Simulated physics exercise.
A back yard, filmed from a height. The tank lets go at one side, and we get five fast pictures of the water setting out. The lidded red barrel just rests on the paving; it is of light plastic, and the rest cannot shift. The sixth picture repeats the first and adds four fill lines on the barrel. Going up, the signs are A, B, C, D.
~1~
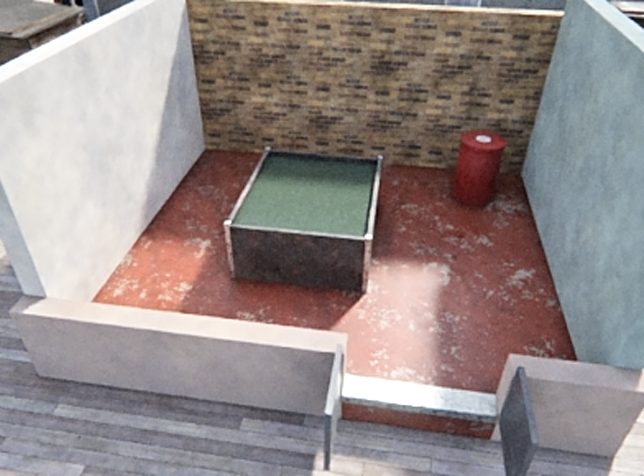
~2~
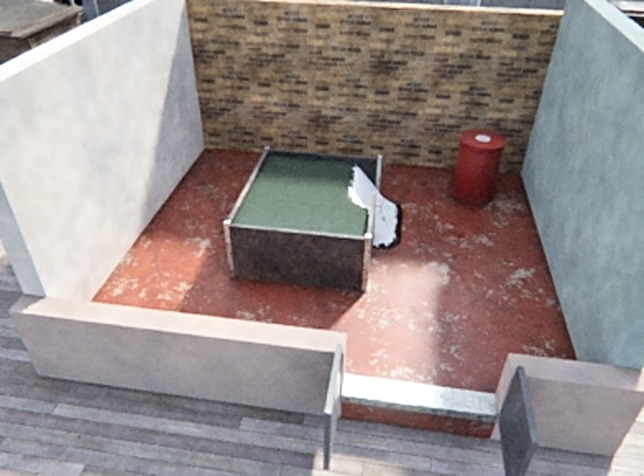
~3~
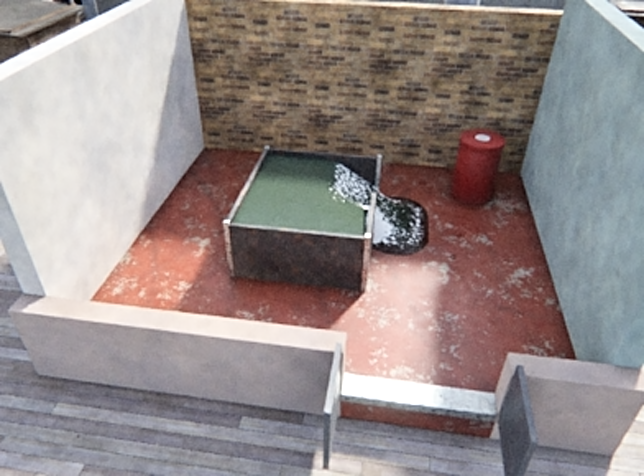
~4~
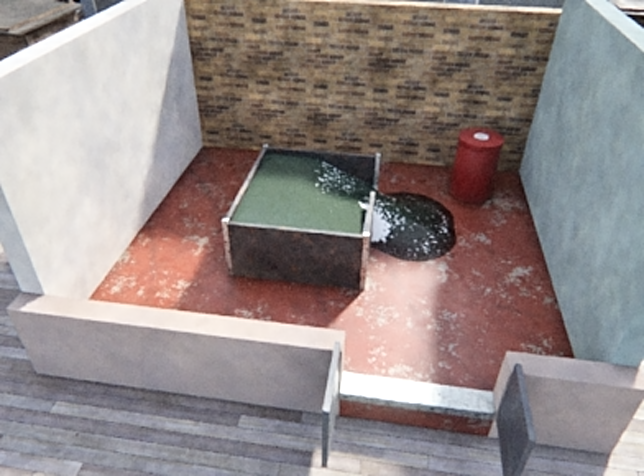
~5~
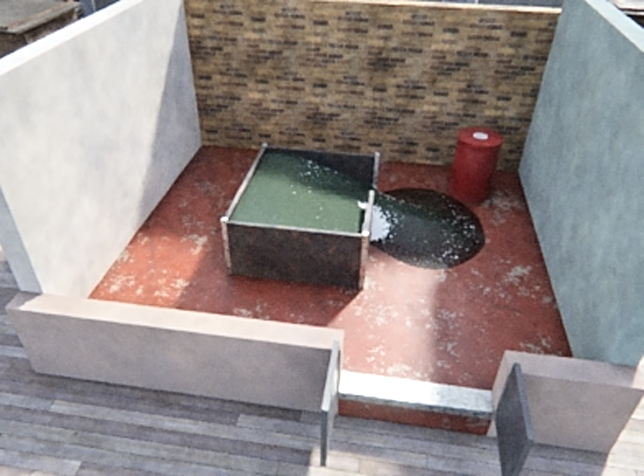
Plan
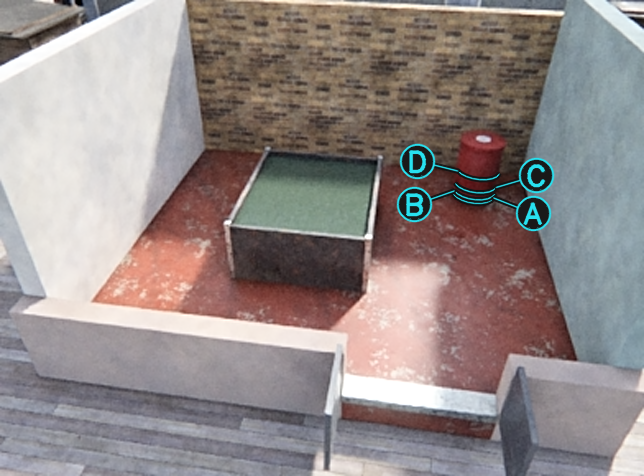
Water pours over the right side of a full, dark-walled tank of green water in the middle of a back yard, seen from above, with white foam at first. A dark, glossy puddle forms beside the tank and spreads rightward across the worn red floor, nearing the red barrel by the brick wall. Pale walls flank the yard, grey planks and an open gate lie in front, and the view barely shifts.
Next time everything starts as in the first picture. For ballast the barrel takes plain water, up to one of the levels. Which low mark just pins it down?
D will do.
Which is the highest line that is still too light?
C it is.
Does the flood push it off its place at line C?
Yes, it does.
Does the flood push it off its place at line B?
Yes.
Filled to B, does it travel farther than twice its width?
Yes.
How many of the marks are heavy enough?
One of the four.
On the marked copy, A at (474, 203); B at (475, 199); C at (476, 192); D at (479, 179); from the bottom up A, B, C, D.
Choosing A, it is pushed about 7 times its own width away.
Choosing B, it is pushed about 4 times its own width away.
Choosing C, it is pushed about half its own width away.
Choosing D, it does not move.
